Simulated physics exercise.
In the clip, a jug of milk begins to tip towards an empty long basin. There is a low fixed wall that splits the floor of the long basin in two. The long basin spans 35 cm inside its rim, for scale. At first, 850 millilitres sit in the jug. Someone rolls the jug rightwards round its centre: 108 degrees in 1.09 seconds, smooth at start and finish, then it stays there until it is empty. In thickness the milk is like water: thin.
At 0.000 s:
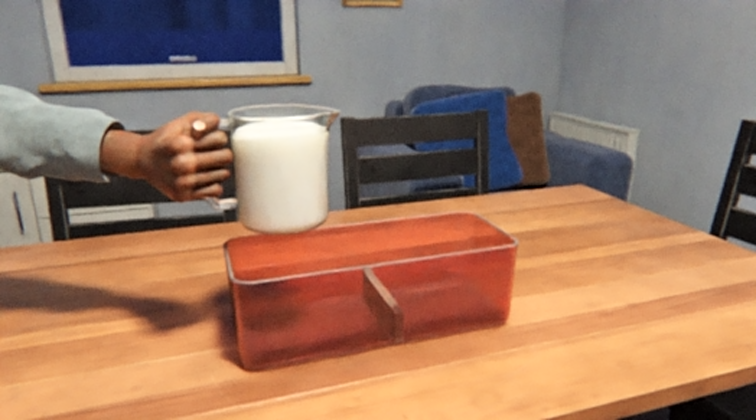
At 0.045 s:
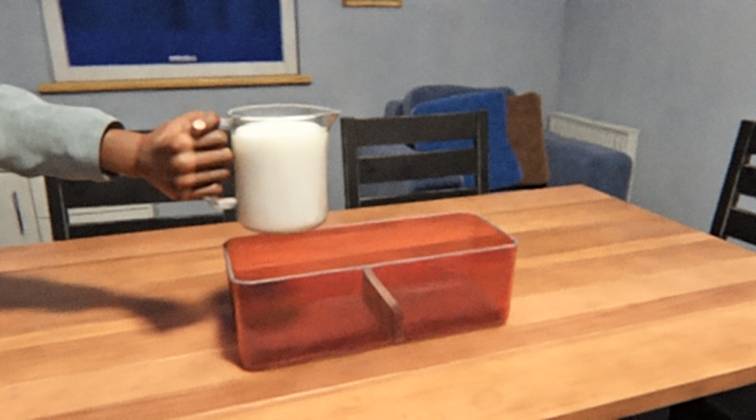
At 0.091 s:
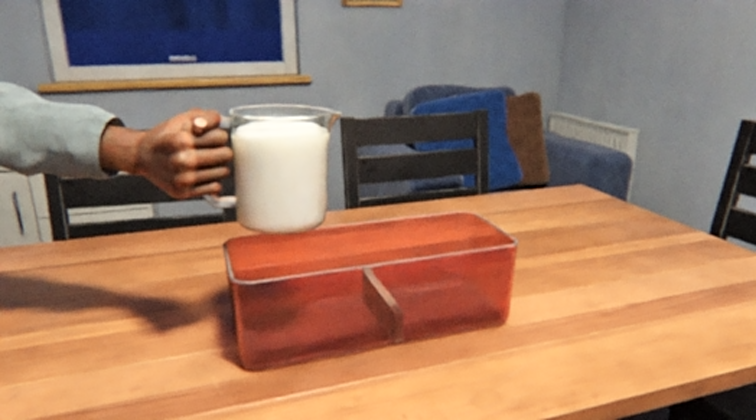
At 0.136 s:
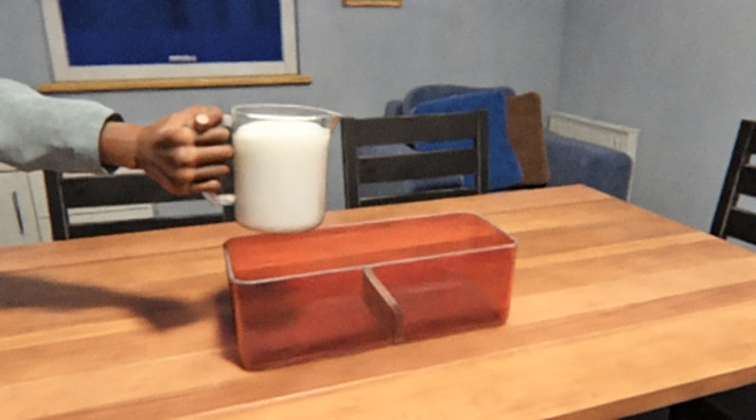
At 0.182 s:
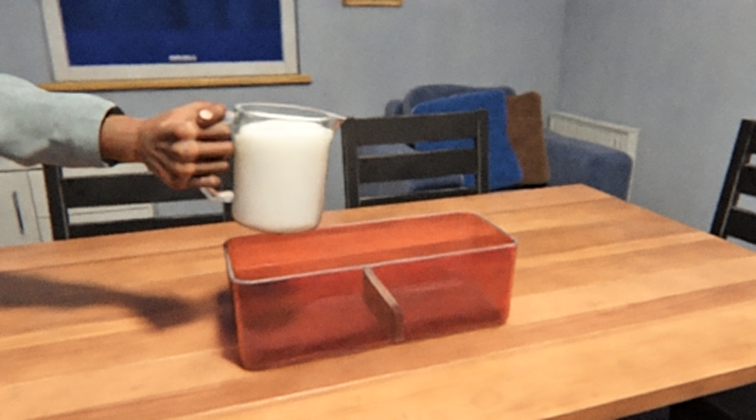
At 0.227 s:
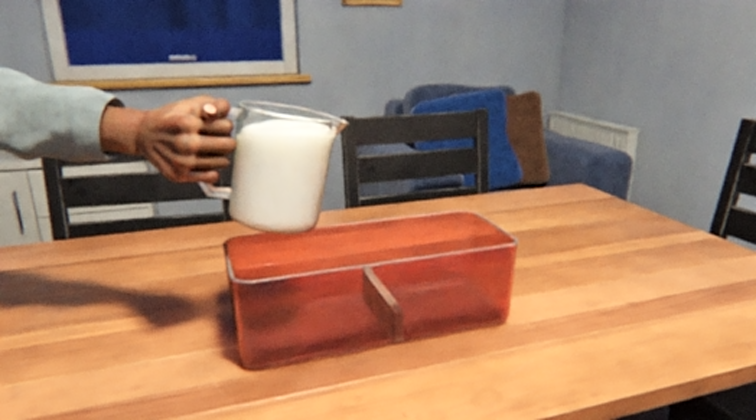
A hand slowly tilts a jug of milk slightly rightwards above an empty long basin.
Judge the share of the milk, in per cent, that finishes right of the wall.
64 percent, roughly.
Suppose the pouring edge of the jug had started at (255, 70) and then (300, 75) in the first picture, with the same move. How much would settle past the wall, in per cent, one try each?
I'd say 5 percent on the first go, 25 percent on the next.
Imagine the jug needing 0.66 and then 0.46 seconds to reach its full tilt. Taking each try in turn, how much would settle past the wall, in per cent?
About 55 %, then about 50 %.
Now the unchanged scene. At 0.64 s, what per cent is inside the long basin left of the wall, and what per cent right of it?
I'd say about 0 left and about 6 right.
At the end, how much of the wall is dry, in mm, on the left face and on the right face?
Close to 28 mm left and close to 14 mm right.
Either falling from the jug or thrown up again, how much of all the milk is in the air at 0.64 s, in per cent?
It comes to roughly 14 per cent.
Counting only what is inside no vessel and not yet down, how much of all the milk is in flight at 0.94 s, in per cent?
Estimated airborne part: Roughly 12 per cent.
Then, 0.64 s in, the tilt is 68° and 81 per cent is still to pour, 0 is left of the wall and 6 right of it.
Then, 0.94 s in, the tilt is 103° and 27 per cent is still to pour, 9 is left of the wall and 51 right of it.
Then, 1.25 s in, the tilt is 108° and 2 per cent is still to pour, 31 is left of the wall and 66 right of it.
Then, 1.59 s in, the tilt is 108° and 0 per cent is still to pour, 36 is left of the wall and 64 right of it.
Finally, 36 per cent lies left of the wall, 64 right of it and 1 outside.
